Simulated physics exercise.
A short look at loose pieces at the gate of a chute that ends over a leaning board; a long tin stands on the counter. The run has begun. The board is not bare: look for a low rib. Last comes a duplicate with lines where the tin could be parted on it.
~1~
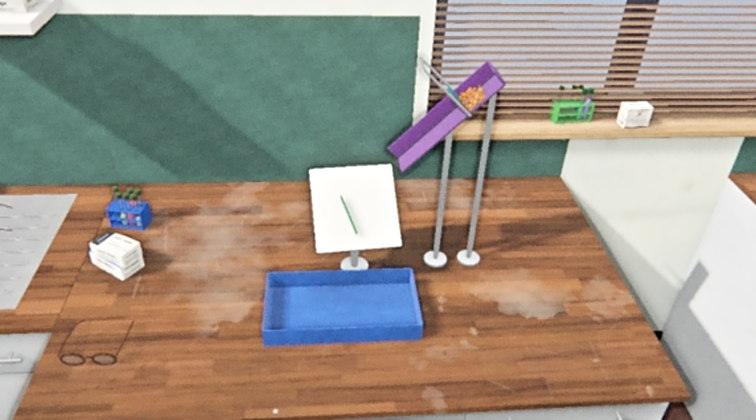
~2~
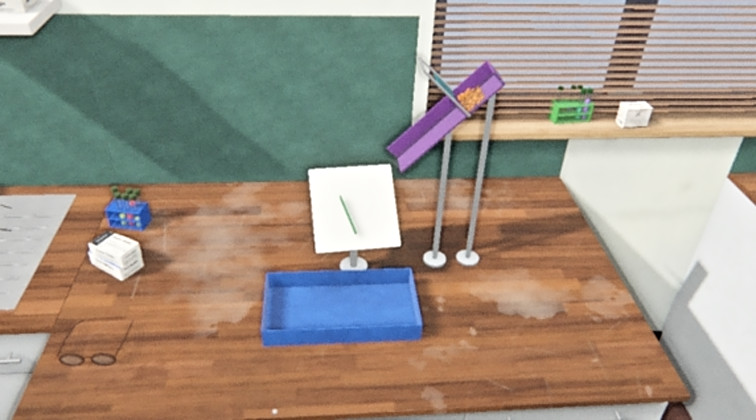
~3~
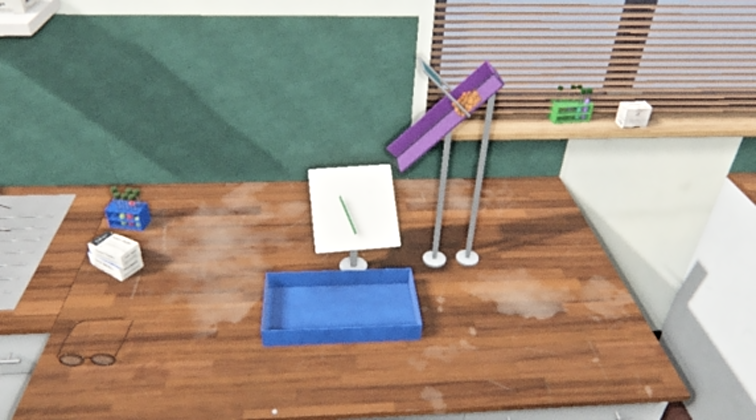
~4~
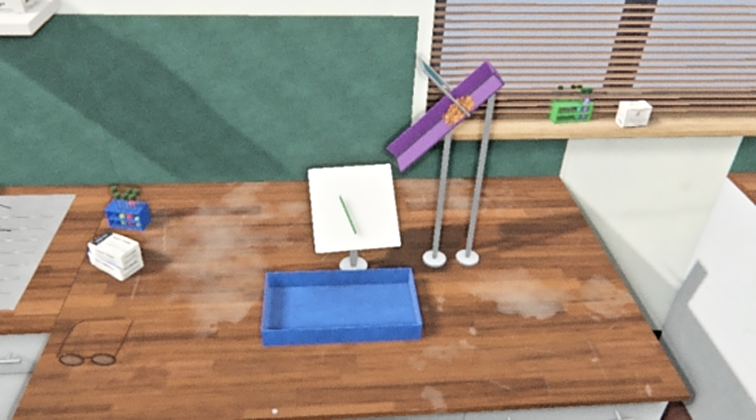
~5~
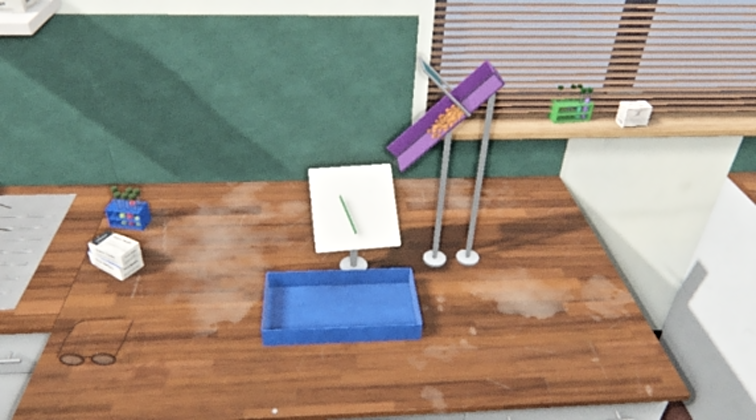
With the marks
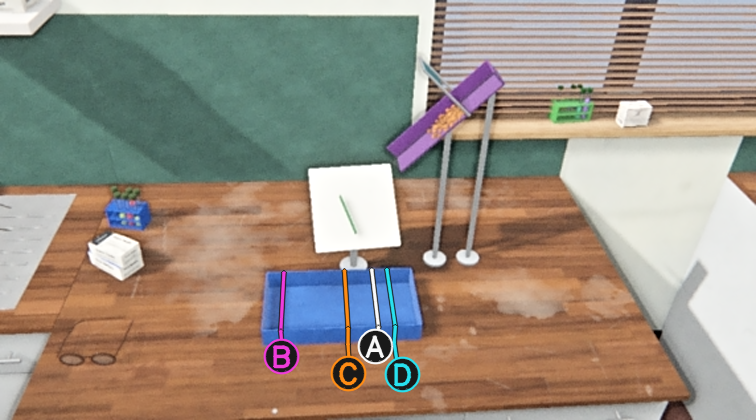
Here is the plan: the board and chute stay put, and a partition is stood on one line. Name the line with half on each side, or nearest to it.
The best line is A.
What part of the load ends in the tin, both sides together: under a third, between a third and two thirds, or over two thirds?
About that: Over two thirds.
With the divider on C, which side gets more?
More lands on the right.
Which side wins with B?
Right.
On the marked copy, line A crosses the front rim at (378, 326); line B crosses the front rim at (280, 330); line C crosses the front rim at (348, 327); line D crosses the front rim at (395, 325).
With A, of what is caught, roughly two thirds on the left of the divider, roughly a third on the right.
With B, of what is caught, not one piece on the left of the divider, every piece on the right.
With C, of what is caught, just a few on the left of the divider, almost all on the right.
With D, of what is caught, almost all on the left of the divider, just a few on the right.
